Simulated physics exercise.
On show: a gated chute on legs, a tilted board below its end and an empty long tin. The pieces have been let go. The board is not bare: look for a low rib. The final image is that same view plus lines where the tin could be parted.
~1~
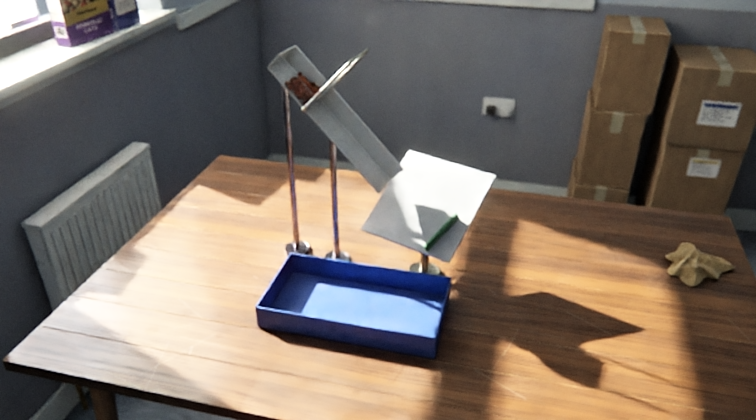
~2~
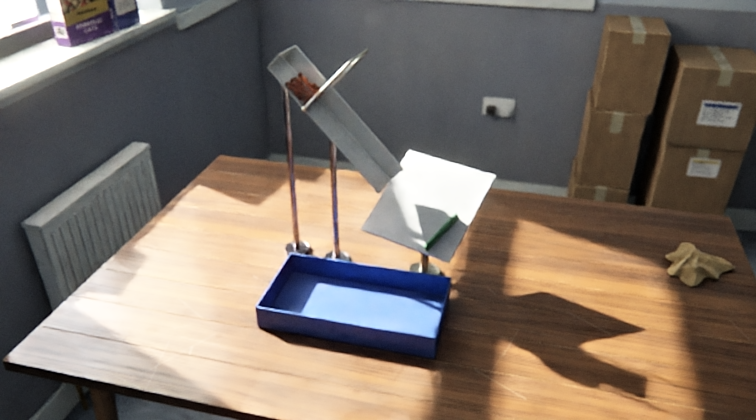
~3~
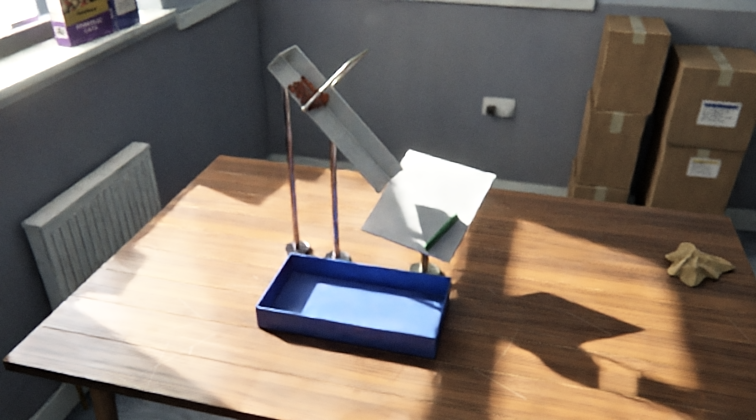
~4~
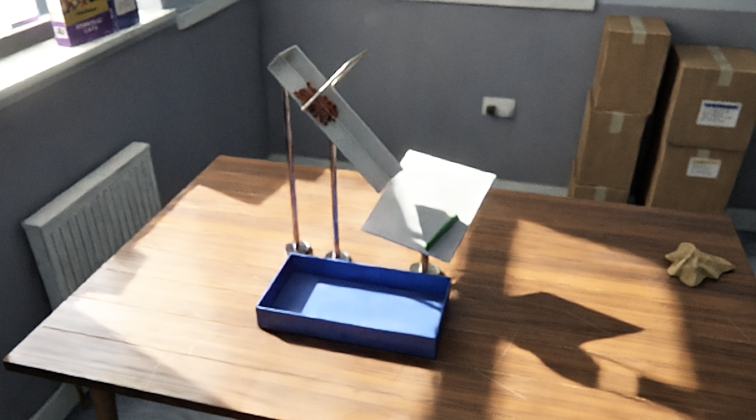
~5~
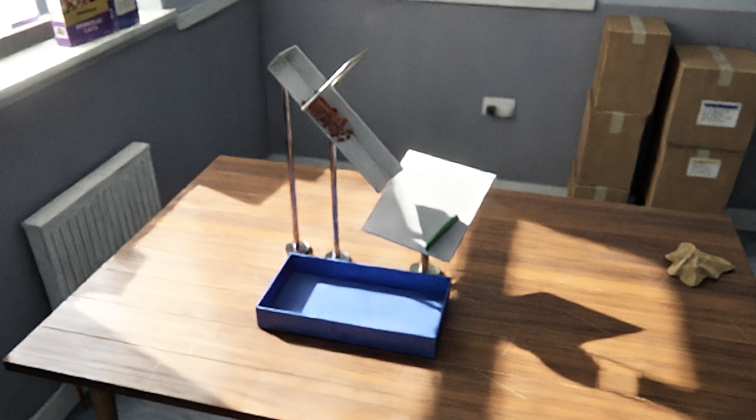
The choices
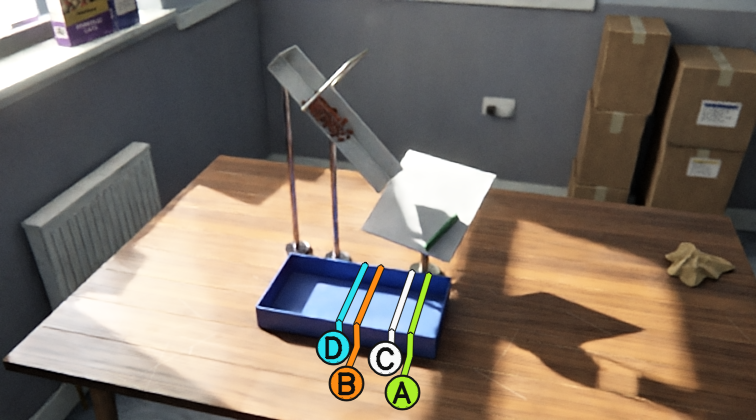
In a grey-walled room with a radiator at left and cardboard boxes stacked at right, a sunlit wooden table is seen from slightly above. A pale chute on thin legs slopes down rightward to a tilted white board with a low green rib, behind an empty blue tin. Reddish-brown pellets slide past the gate and partway down the chute, while the camera and everything else stay still.
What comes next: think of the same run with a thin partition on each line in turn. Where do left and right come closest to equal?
It is C.
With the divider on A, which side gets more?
More lands on the left.
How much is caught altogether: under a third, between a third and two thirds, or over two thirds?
Over two thirds.
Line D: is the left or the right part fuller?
Right.
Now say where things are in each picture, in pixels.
In the first picture, load behind the gate near (307, 89), clay pellets; lip of the chute near (385, 186), sloping fairly steeply.
In the second picture, middle of the board near (428, 202), tilted fairly steeply; middle of its low edge near (403, 245); of its high edge near (451, 162).
In the third picture, front corners of the tin near (256, 307) and (435, 338), empty; front of the load near (325, 104).
In the fourth picture, middle of the load near (320, 106); its front near (334, 119), close to a quarter of the way to the lip; rib from (457, 213) to (424, 247).
In the fifth picture, middle of the load near (330, 115); its front near (349, 137), close to half of the way to the lip.
On the marked copy, line A crosses the front rim at (410, 334); line B crosses the front rim at (356, 324); line C crosses the front rim at (391, 330); line D crosses the front rim at (339, 321).
If A is chosen, of what is caught, all but a few on the left of the divider, a small share on the right.
If B is chosen, of what is caught, only a few on the left of the divider, all but a few on the right.
If C is chosen, of what is caught, close to half on the left of the divider, close to half on the right.
If D is chosen, of what is caught, only a few on the left of the divider, all but a few on the right.
